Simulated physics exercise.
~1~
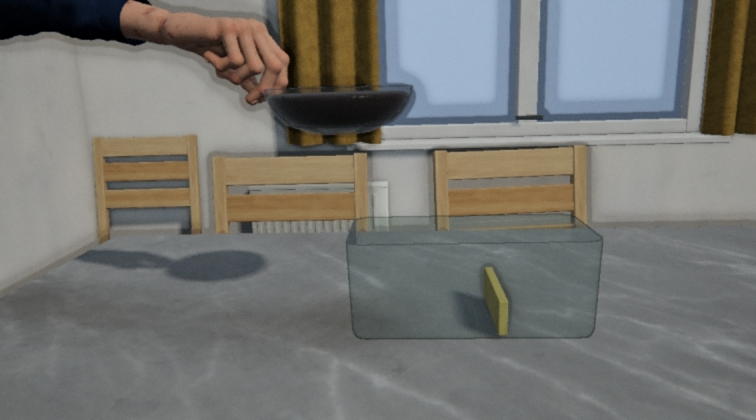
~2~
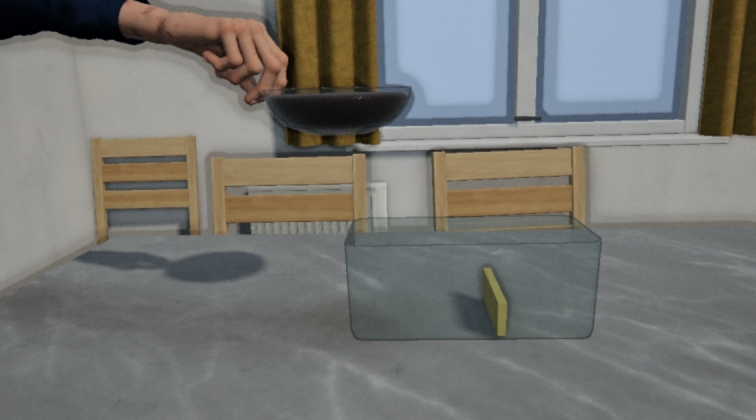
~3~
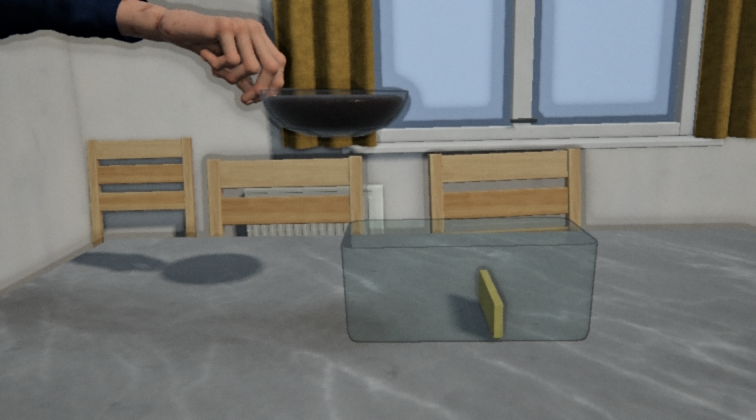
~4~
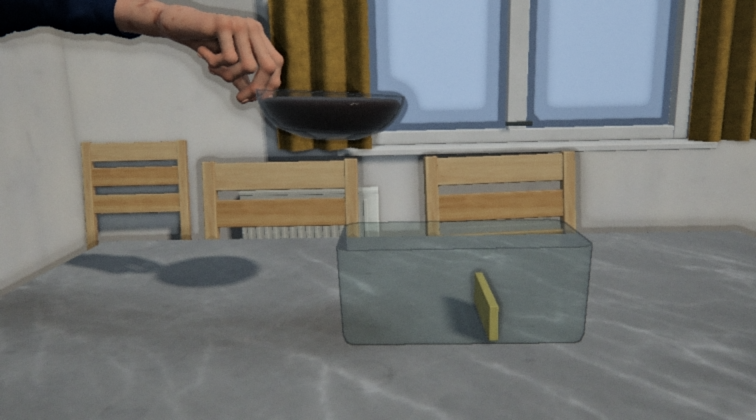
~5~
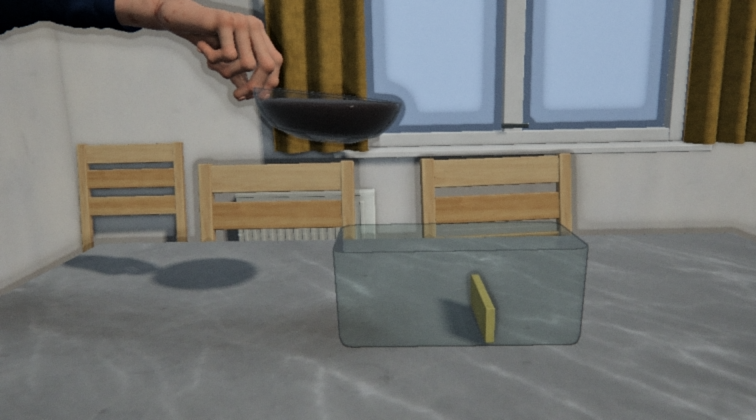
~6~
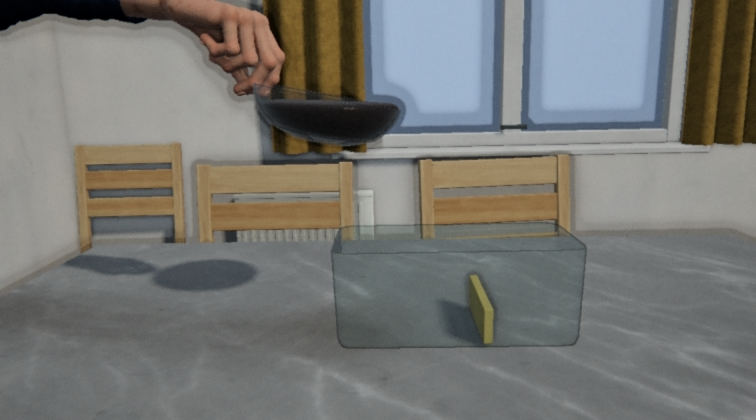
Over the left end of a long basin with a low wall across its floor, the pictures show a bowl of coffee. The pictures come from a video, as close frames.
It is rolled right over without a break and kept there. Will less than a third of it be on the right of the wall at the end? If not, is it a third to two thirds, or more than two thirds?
Yes.
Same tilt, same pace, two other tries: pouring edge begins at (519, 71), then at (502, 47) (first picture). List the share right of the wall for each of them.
About 60 per cent, then about 65 per cent.
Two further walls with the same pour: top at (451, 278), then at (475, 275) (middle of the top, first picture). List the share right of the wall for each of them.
My guess is some 65 percent the first time and some 40 percent the second.
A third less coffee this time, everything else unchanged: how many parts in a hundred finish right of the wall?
About 5 parts in a hundred, give or take.
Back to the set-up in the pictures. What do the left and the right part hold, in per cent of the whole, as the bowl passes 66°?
The left part holds close to 40 per cent, the right part close to 5.
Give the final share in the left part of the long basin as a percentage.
Share approx. 85 %.
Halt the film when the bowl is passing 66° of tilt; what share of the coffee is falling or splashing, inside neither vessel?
Near 35 parts in a hundred.
A moment on, the bowl is tipped part way and 16 per cent is still to pour, 40 is left of the wall and 5 right of it.
Next, the bowl is tipped right over and 0 per cent is still to pour, 86 is left of the wall and 8 right of it.
Then the bowl is tipped right over and 0 per cent is still to pour, 86 is left of the wall and 8 right of it.
Later the bowl is tipped right over and 0 per cent is still to pour, 86 is left of the wall and 8 right of it.
In the end 86 per cent lies left of the wall, 9 right of it and 5 outside.
